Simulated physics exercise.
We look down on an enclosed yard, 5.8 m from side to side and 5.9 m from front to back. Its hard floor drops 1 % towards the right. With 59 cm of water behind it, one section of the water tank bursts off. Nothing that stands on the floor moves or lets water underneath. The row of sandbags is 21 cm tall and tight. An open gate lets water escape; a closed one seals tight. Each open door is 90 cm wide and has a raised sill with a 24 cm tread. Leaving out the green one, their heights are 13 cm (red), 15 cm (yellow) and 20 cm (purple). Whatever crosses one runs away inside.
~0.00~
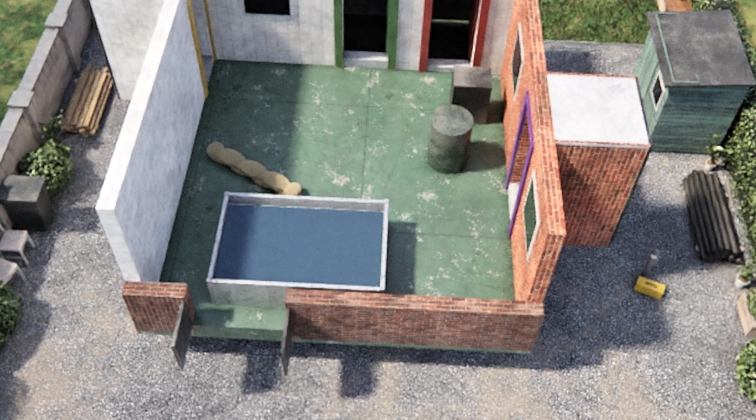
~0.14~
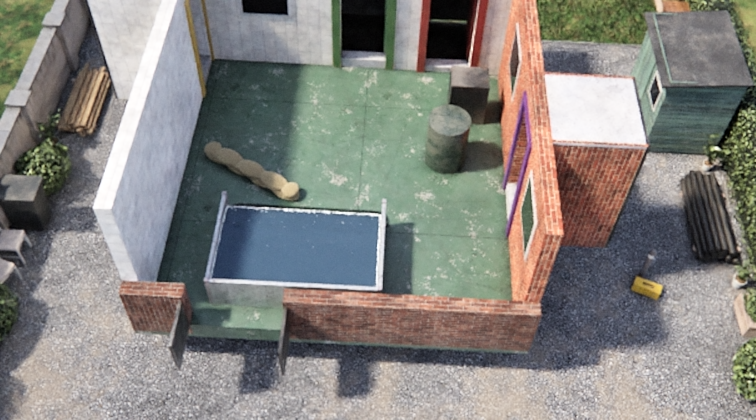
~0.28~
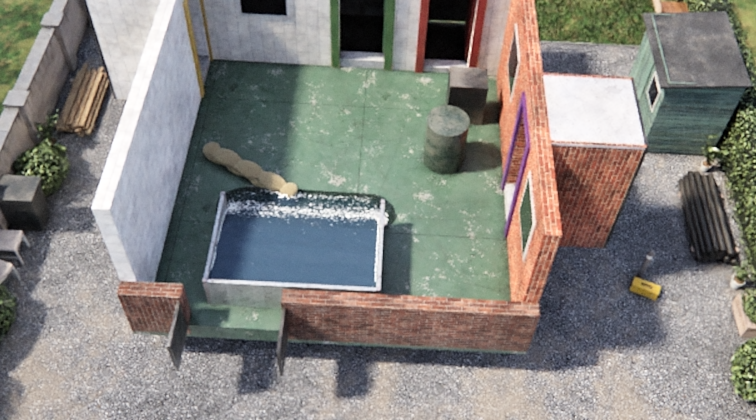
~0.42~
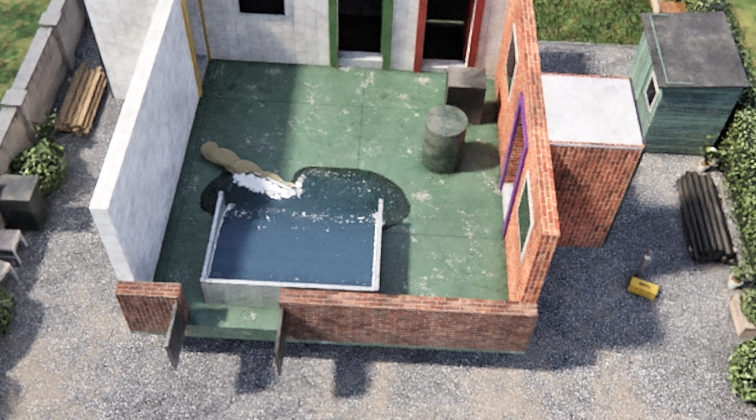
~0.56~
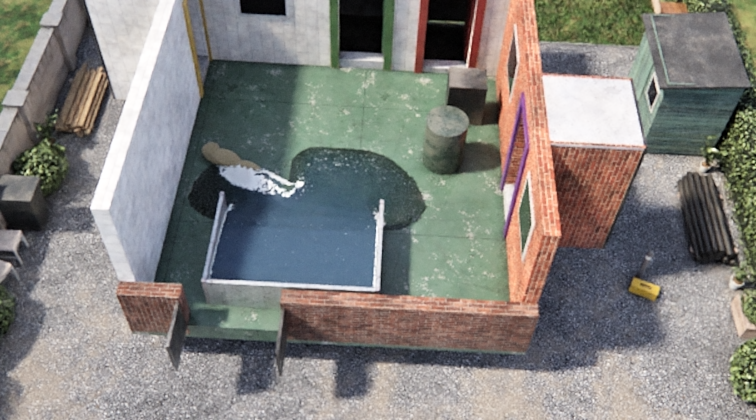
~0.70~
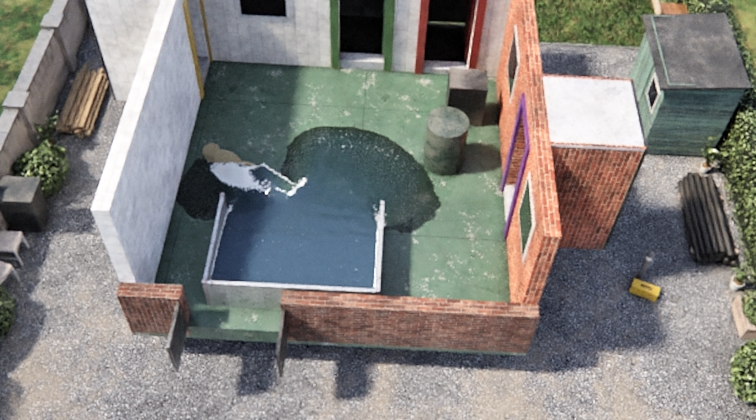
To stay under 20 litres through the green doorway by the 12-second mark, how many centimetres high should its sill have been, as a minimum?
About 20 cm.
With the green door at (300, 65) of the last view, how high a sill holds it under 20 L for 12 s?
About 15 cm.
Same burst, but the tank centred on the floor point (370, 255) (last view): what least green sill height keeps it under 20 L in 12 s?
About 30 cm.
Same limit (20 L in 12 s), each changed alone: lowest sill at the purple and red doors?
Roughly 9.5 cm at purple and 19 cm at red.
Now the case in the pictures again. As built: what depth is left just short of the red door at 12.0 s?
About 7.0 cm.
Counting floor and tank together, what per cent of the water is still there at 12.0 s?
Some 90 per cent remains.
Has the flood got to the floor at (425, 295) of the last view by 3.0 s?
It is still dry.
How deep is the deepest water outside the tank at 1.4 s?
About 38 cm.
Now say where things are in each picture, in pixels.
In the first picture, still water, 59 cm deep, in the water tank at (302, 242); the green door at (366, 28) is dry.
In the second picture, water pours out on the far side and has run 0.2 m, to a hidden place; about 7 cm deep outside, 59 cm at the back.
In the third picture, water pours out on the far side and has run 0.7 m, to (247, 190); about 11 cm deep outside, 59 cm at the back.
In the fourth picture, water pours out on the far side and has run 1.2 m, to (309, 171); about 10 cm deep outside, 55 cm at the back.
In the fifth picture, water pours out on the far side and has run 1.7 m, to (309, 151); about 9 cm deep outside, 49 cm at the back.
In the sixth picture, water pours out on the far side and has run 2.3 m, to (329, 130); about 7 cm deep outside, 50 cm at the back; the green door at (362, 30), 4.1 m from the gap, is still 1.7 m from the nearest water.
After 1.4 s water covers 50 % of the floor, deepest (38 cm) near (183, 172); 11 cm at the green door, 0 litres in over its 21 cm sill.
After 3.0 s water covers 75 % of the floor, deepest (29 cm) near (495, 81); 20 cm at the green door, 14 litres in over its 21 cm sill.
After 12.0 s water covers 95 % of the floor, deepest (13 cm) near (512, 331); 5 cm at the green door, 15 litres in over its 21 cm sill.
At the green door as built, the water arrived by 1.2 s and peaked near 26 cm at 2.0 s.
Run again over the same 12 s with other heights there, 31 litres in over 18.5 cm, 2 litres over 25 cm. The limit of 20 litres is kept from about 20 cm up.
